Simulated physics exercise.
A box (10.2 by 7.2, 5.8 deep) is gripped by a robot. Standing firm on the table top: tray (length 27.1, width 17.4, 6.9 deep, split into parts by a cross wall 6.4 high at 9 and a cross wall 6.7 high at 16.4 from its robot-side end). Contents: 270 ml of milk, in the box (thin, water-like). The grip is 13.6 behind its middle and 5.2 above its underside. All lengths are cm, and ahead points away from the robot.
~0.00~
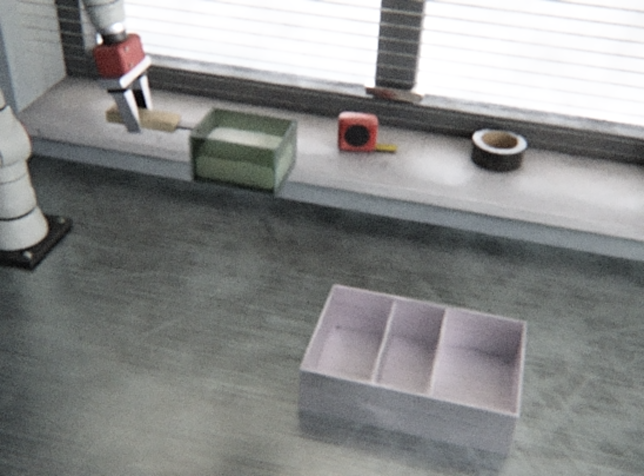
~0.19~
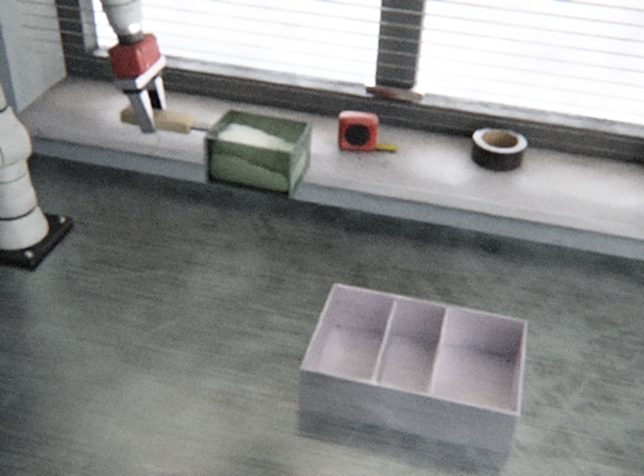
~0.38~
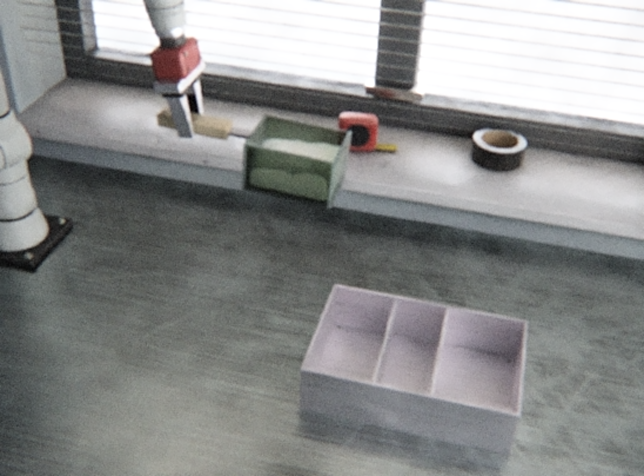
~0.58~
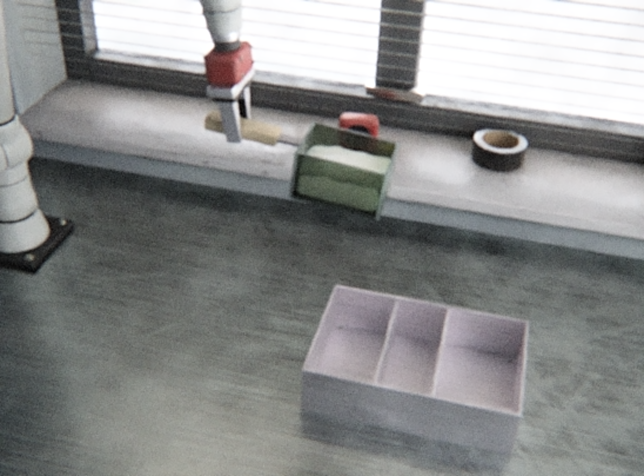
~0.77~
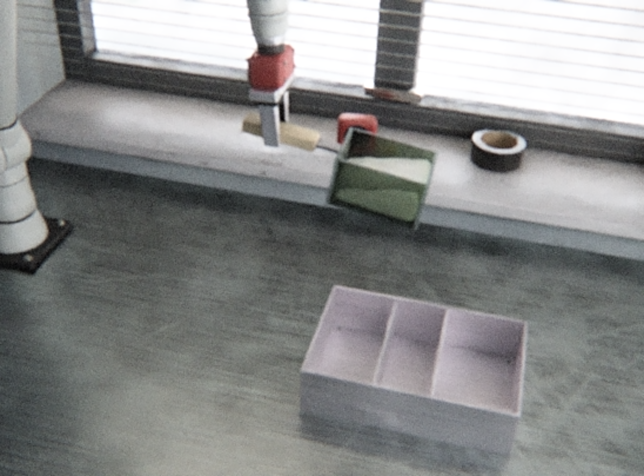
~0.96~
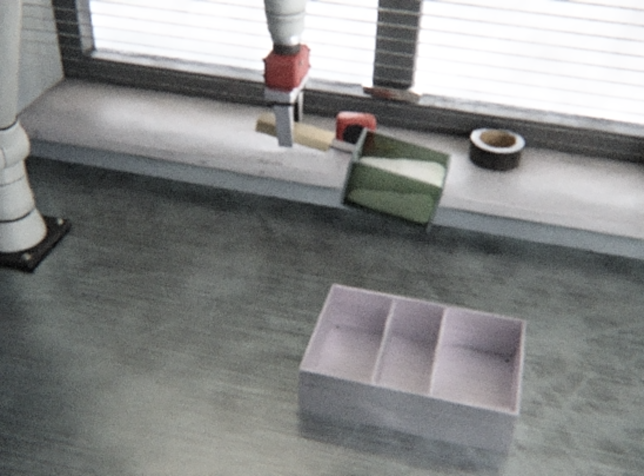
A robot arm gripped a green box of pale liquid by its wooden handle and carried it rightward along the windowsill, past a red tape measure, gradually tilting it above a divided lavender tray.
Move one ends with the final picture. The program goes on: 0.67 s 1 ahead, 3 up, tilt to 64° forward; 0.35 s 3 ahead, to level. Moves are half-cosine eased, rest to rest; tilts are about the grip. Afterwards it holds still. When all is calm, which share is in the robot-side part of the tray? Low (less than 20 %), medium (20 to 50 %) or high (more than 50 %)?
Answer: Low; less than 20 % of the milk finishes in the robot-side part of the tray.
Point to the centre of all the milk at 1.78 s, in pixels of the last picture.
Near (394, 291).
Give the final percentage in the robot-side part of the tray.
Some 1 per cent.
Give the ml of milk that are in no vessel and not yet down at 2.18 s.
About 20 ml.
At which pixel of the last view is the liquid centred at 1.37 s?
Around (375, 224).
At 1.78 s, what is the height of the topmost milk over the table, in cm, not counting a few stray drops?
About 29 cm.
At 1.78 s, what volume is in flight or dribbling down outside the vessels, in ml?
Some 10 ml.
After 1.37 s, tilted 46° forward, liquid up to 28 above the table; 240 ml in the box, 25 ml in the air or running down outside.
After 1.78 s, tilted 40° forward, liquid up to 60 above the table; 135 ml in the box, 115 ml in the middle part, 10 ml in the air or running down outside.
After 2.18 s, level, liquid up to 44 above the table; 115 ml in the box, 115 ml in the middle part, 10 ml on the table or floor, 5 ml in the robot-side part, 5 ml in the far-side part, 20 ml in the air or running down outside.
After 2.98 s, level, liquid up to 37 above the table; 115 ml in the middle part, 115 ml in the box, 20 ml on the table or floor, 15 ml in the far-side part, 5 ml in the robot-side part.
In the end, 115 ml in the middle part, 115 ml in the box, 20 ml on the table or floor, 15 ml in the far-side part, 5 ml in the robot-side part. That is 1 % in the robot-side part of the tray.
